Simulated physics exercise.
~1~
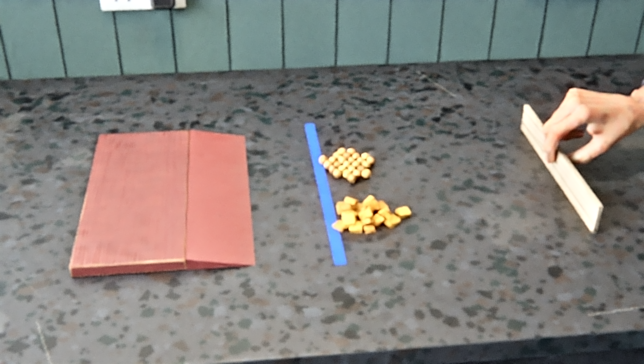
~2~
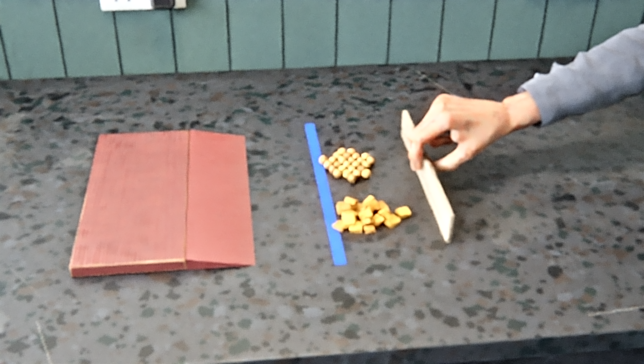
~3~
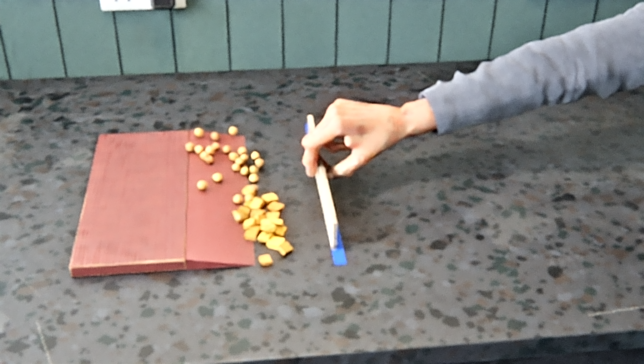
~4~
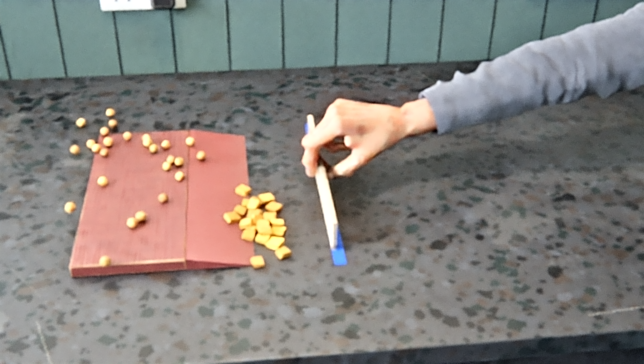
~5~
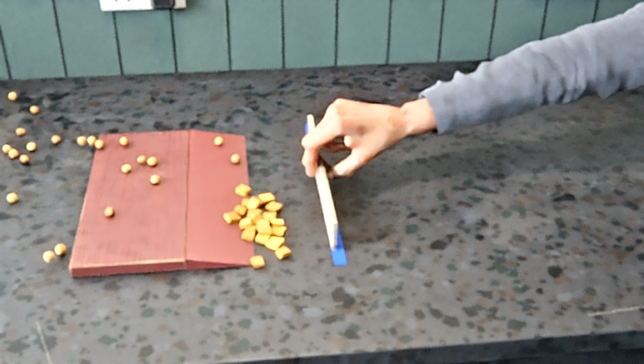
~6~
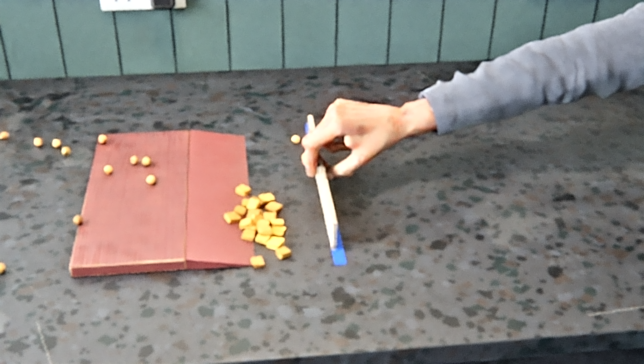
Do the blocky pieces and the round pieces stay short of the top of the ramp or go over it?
The blocky pieces in the near lot stay short of the top. The far lot of round pieces sends pieces over it.
